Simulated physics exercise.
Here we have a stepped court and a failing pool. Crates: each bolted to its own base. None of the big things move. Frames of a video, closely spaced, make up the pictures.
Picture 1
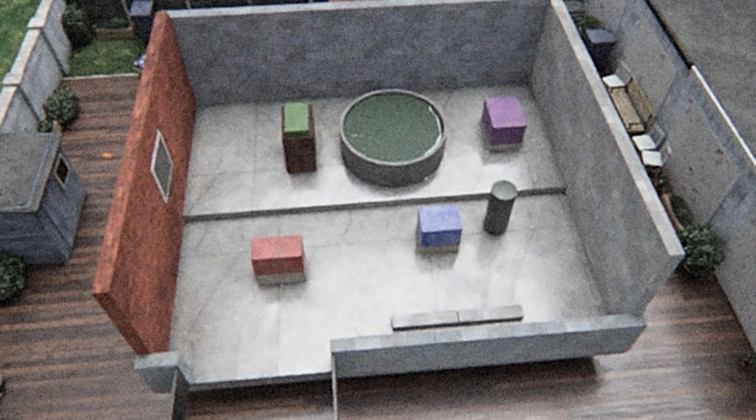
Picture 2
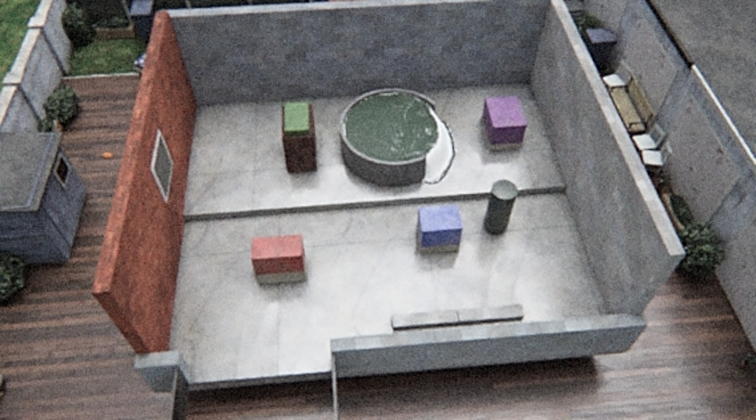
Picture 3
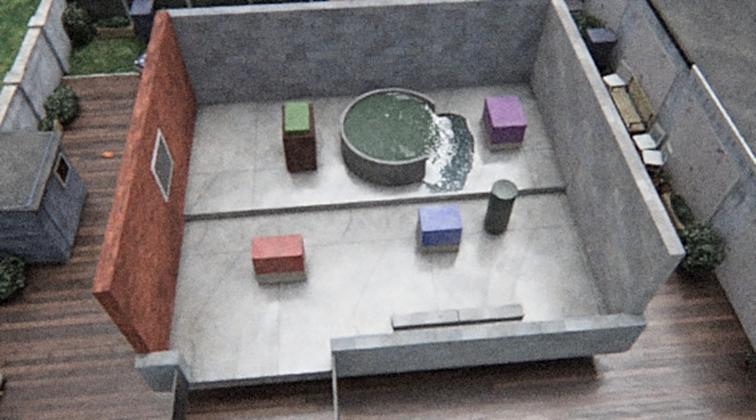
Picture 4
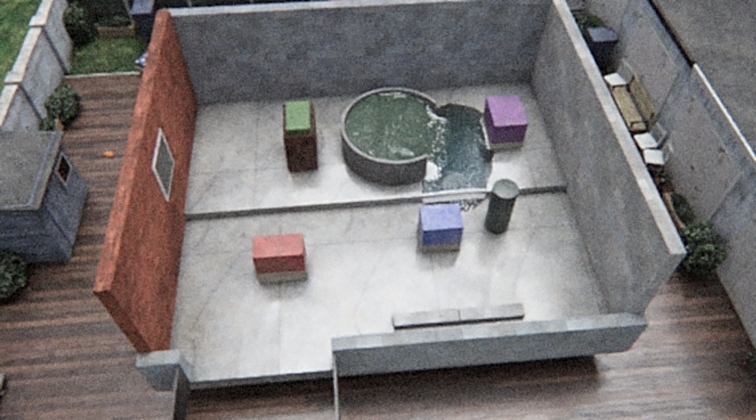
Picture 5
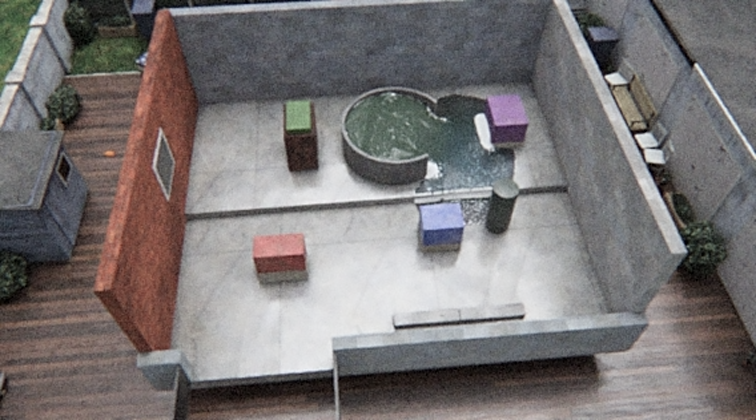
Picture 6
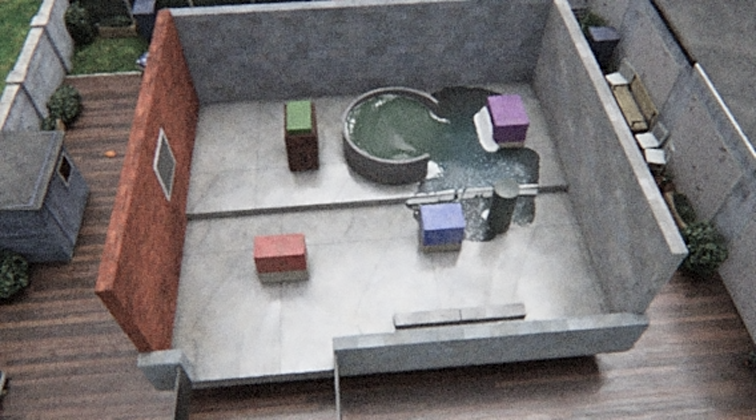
Round pool in a walled, stepped court pouring water from its right side, spreading around purple block, green cylinder and blue block.
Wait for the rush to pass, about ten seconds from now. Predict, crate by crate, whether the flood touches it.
As I see it, the red crate is out of reach. The purple crate is within reach. The blue crate is out of reach.
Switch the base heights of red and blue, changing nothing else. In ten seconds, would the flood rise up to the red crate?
Outcome for red: It is left untouched.
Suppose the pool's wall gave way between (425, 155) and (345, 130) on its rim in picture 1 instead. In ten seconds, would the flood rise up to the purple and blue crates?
Purple stays untouched; blue gets drenched.
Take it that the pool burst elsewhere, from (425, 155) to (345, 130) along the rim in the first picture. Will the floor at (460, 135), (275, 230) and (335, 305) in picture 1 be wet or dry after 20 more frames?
In the order given, the spots are not soaked, swamped and swamped.
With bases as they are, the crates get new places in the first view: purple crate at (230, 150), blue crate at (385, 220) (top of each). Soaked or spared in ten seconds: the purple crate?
Purple crate: Is not reached.
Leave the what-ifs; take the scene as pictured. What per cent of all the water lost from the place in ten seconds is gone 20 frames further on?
I get 0 percent.
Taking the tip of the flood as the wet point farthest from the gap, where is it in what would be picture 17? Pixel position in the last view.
Point: (617, 331) in the last picture's pixels.
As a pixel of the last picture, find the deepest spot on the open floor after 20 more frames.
Check roughly (614, 322).
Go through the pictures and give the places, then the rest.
In the first frame, still water in the round pool at (393, 128).
In the second frame, the front is at a hidden place, out from the gap at (442, 146).
In the third frame, the front is at (451, 115), out from the gap at (442, 147).
In the fourth frame, the front is at (471, 110), out from the gap at (443, 148).
In the fifth frame, water pours out at (444, 147) and has run to a hidden place.
In the sixth frame, the front is at (526, 222), out from the gap at (444, 147).
A moment on, water covers 20 % of the floor; the red crate not reached, the purple crate water round its plinth, the blue crate water round its plinth.
Next, water covers 30 % of the floor; the red crate not reached, the purple crate water round its plinth, the blue crate water round its plinth.
Then, water covers 40 % of the floor; the red crate not reached, the purple crate water round its plinth, the blue crate water round its plinth.
Later, water covers 70 % of the floor; the red crate water round its plinth, the purple crate water round its plinth, the blue crate water round its plinth.
In the end, water covers 85 % of the floor; the red crate stayed above the water, the purple crate was topped, the blue crate stayed above the water.
